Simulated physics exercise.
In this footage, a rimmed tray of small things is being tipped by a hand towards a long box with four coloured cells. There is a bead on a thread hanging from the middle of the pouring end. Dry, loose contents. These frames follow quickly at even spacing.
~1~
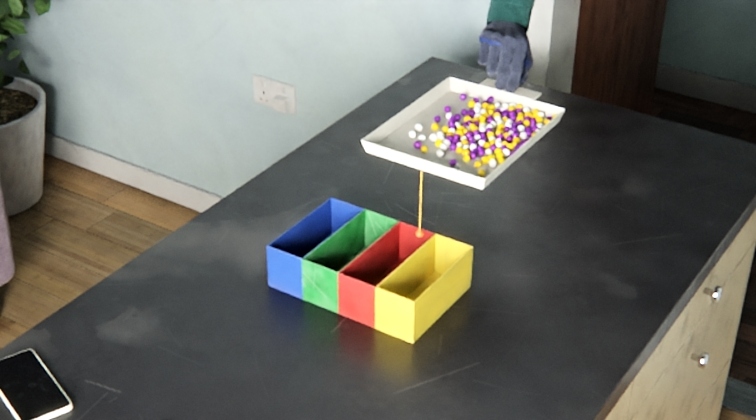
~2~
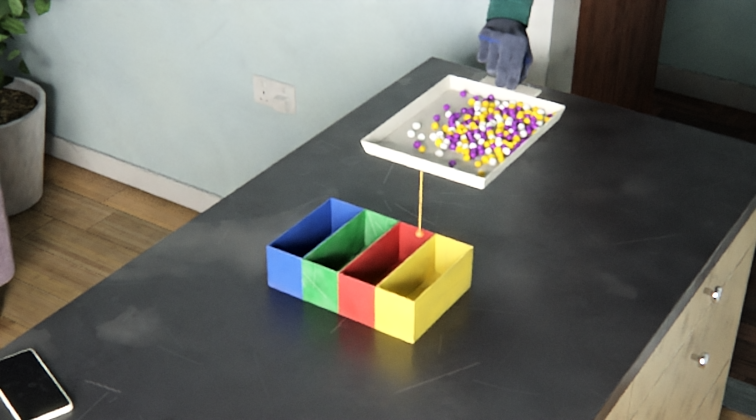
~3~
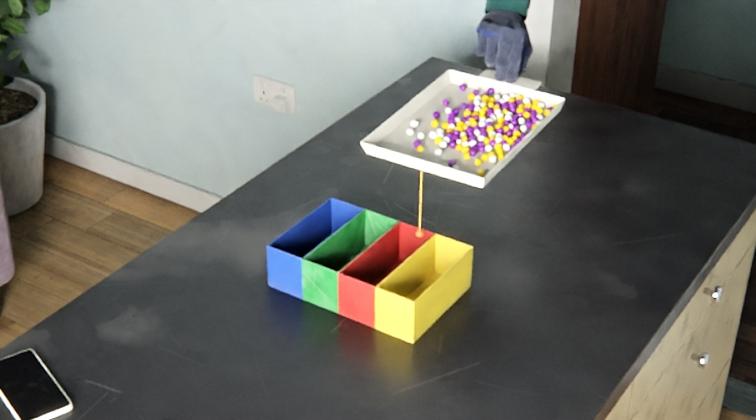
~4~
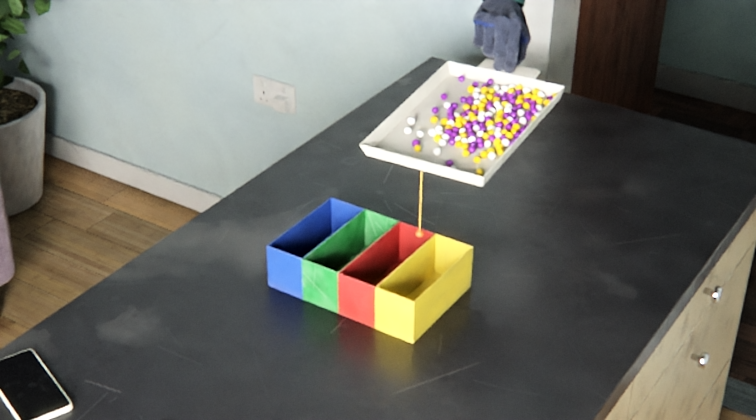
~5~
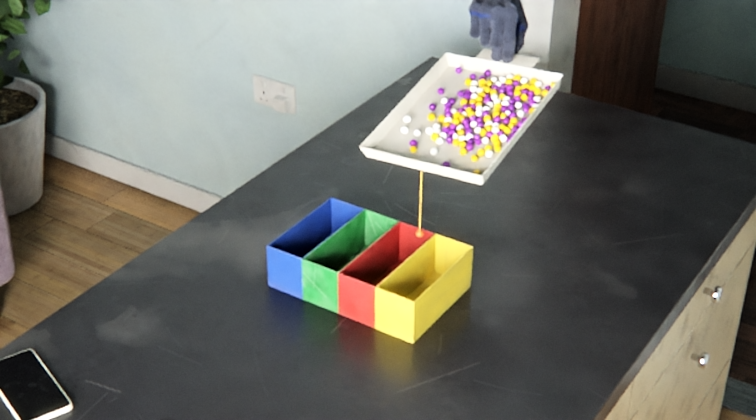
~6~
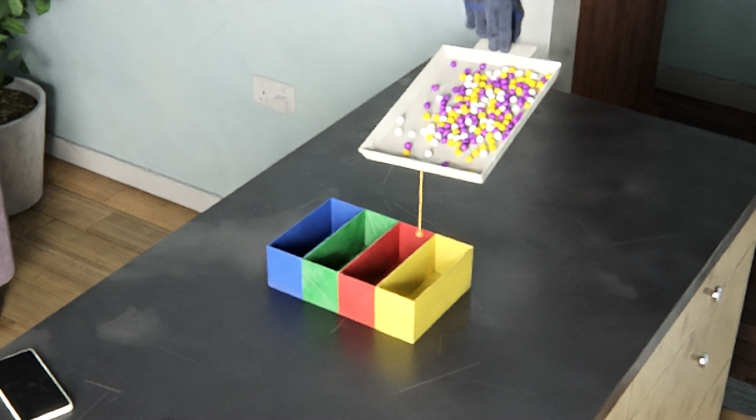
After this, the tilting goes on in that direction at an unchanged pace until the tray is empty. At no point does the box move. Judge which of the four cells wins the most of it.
Most goes to the green cell.
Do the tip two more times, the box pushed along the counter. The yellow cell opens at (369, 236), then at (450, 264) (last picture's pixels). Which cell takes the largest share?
First try: Yellow; second try: The green one.
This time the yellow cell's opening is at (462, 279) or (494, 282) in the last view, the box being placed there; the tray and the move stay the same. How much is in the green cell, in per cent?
Roughly 20 per cent, and 10 per cent.
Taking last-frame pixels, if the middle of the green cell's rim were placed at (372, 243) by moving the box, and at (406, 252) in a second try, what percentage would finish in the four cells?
First placement near 100 percent, second near 70 percent.
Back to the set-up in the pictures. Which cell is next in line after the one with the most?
Next after the leader comes that red cell.
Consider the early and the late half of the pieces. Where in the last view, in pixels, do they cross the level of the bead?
I'd place the first part at (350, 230) and the rest at (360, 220).
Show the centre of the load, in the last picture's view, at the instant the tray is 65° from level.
Near the pixel (382, 164).
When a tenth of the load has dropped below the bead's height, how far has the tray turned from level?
It is at around 55 degrees.
Shortly afterwards, tray tipped steeply; near two thirds on the tray; near a quarter in the green cell; a little in the blue cell; a little in the red cell; a little falling or outside the box.
Next, tray tipped past a quarter turn; near two thirds in the green cell; near a quarter in the red cell; a little in the blue cell; only a few in the yellow cell; a little falling or outside the box.
Some moments later, tray tipped past a quarter turn; near two thirds in the green cell; near a quarter in the red cell; a little in the blue cell; only a few in the yellow cell; only a few falling or outside the box.
In the end, tray tipped past a quarter turn; near two thirds in the green cell; near a quarter in the red cell; a little in the blue cell; only a few in the yellow cell; only a few outside the box.
